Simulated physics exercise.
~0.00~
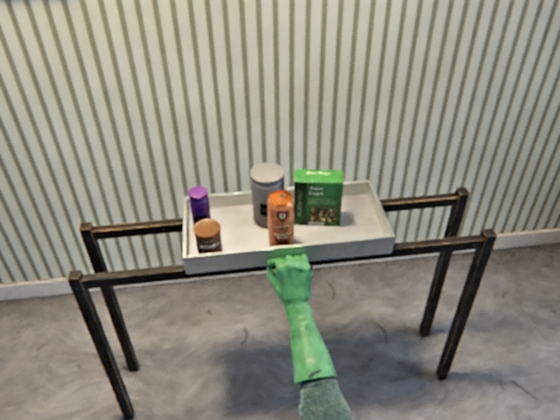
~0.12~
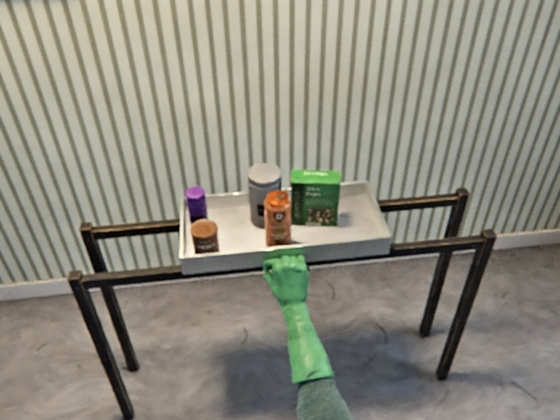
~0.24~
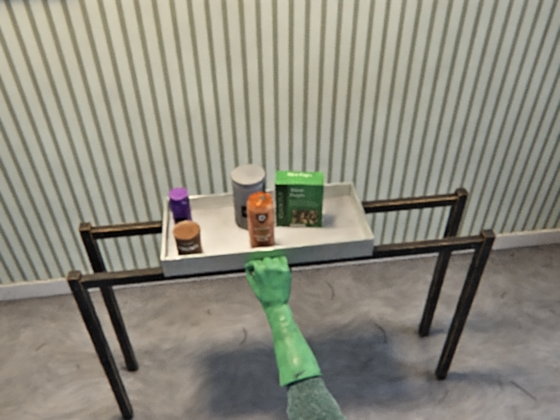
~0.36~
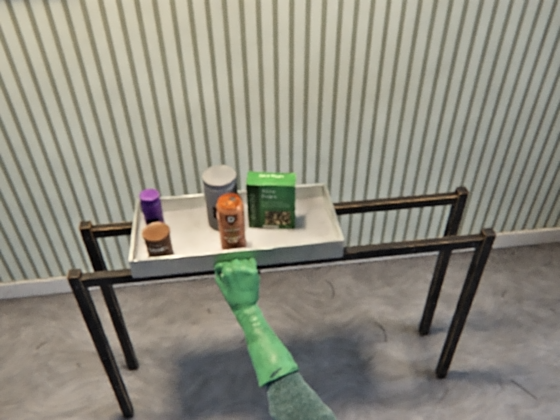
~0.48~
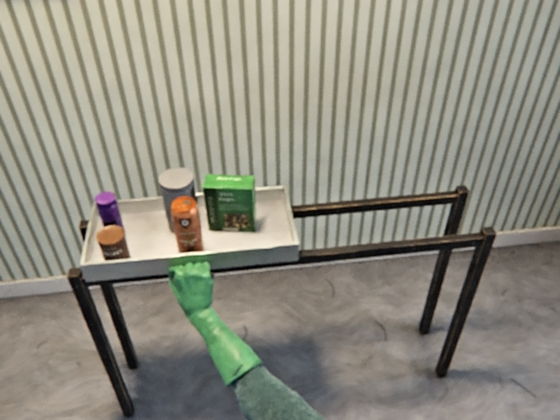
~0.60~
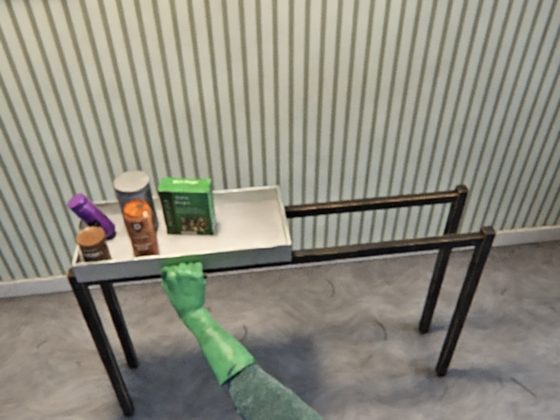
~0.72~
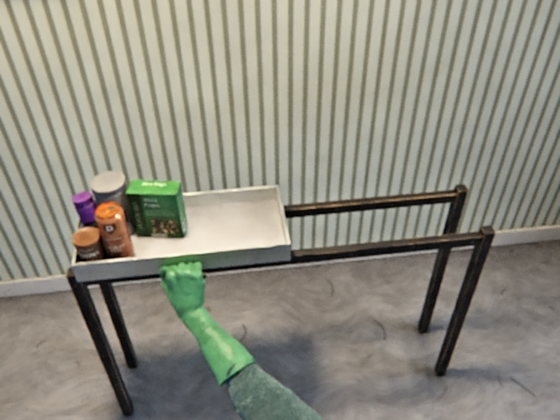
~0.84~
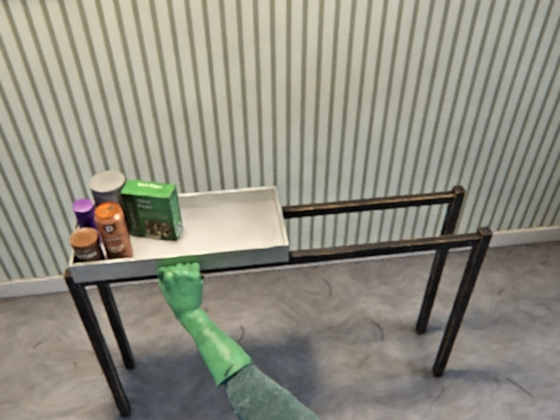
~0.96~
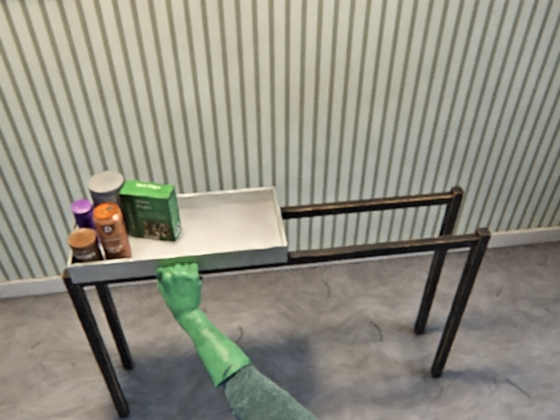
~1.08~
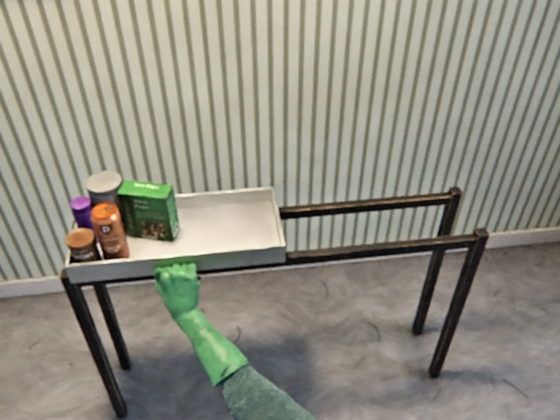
A tray pulled left by a green-gloved hand stops, and its items slide left, staying upright.
